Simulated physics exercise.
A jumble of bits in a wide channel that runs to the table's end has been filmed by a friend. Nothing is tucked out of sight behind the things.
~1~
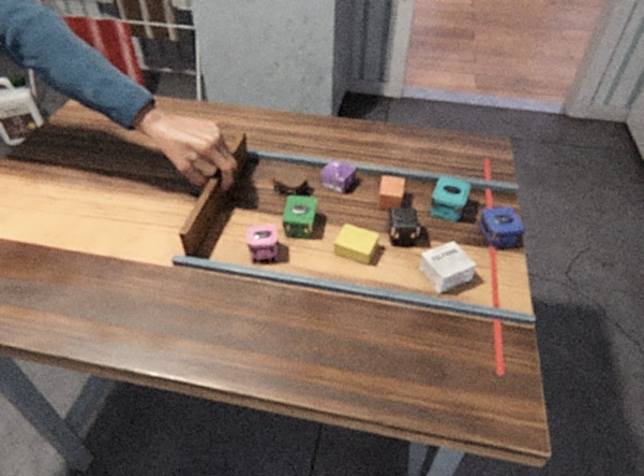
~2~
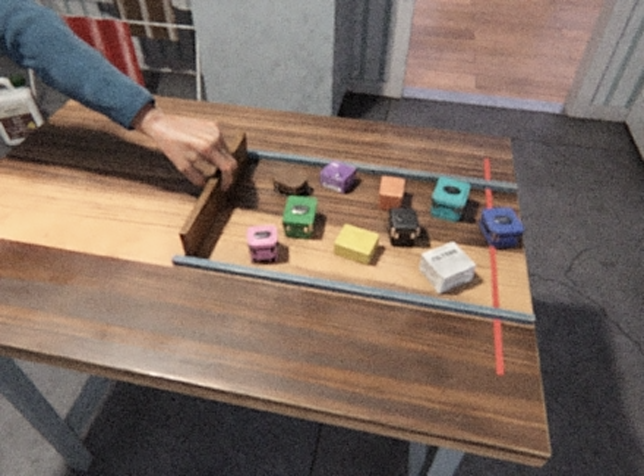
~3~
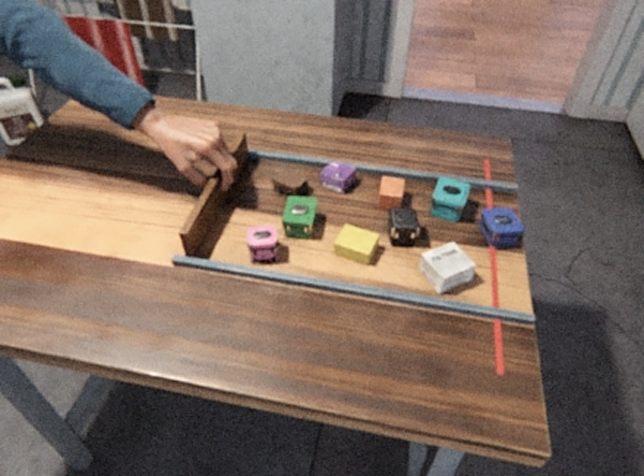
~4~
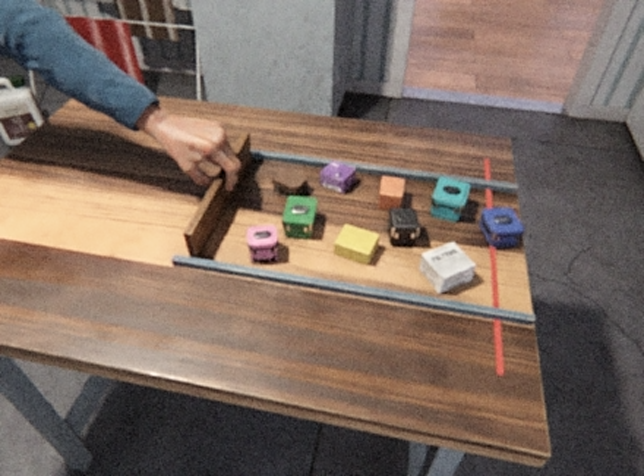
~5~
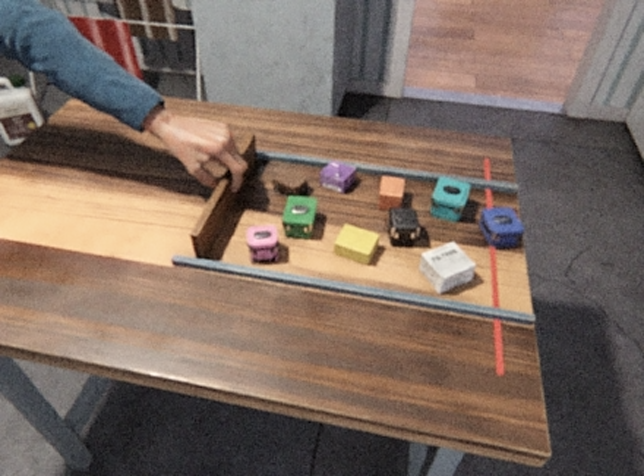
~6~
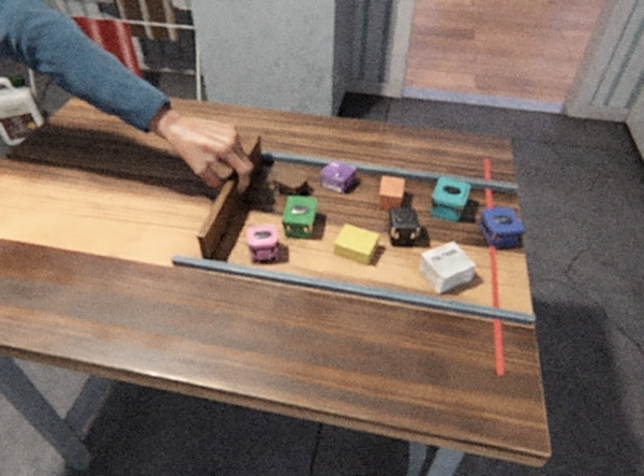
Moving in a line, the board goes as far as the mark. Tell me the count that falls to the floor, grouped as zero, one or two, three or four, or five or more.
The count is five or more.
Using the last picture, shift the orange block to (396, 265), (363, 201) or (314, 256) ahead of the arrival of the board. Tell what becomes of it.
Results in order - down; down; down.
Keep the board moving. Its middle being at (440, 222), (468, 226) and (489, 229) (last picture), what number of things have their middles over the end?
Counts by place: 0 / 3 / 6.
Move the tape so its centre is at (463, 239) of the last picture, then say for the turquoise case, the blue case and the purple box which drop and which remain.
Turquoise case goes off, blue case goes off, purple box stays put.
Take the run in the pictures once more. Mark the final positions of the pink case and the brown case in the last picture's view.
Pink case: (515, 291); brown case: (507, 211).
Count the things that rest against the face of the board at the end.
At rest, 4 are in contact.
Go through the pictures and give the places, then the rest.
The first picture shows blue case (500, 227); turquoise case (450, 199); white box (447, 267); board (218, 190); tape (492, 244).
The second picture shows turquoise case (450, 199); pink case (263, 244).
The third picture shows white box (447, 267); orange block (391, 194).
The fourth picture shows blue case (500, 227); black case (403, 227).
The fifth picture shows turquoise case (450, 199); purple box (338, 177).
The sixth picture shows blue case (500, 227); turquoise case (450, 199); white box (447, 267); board (234, 192); tape (492, 244).
Soon after, none off yet; blue case at rest near (500, 227); turquoise case at rest near (450, 199); white box at rest near (447, 267).
At rest, the number that fall off is five or more; fallen, yellow block, orange block, black case, white box, turquoise case and blue case.
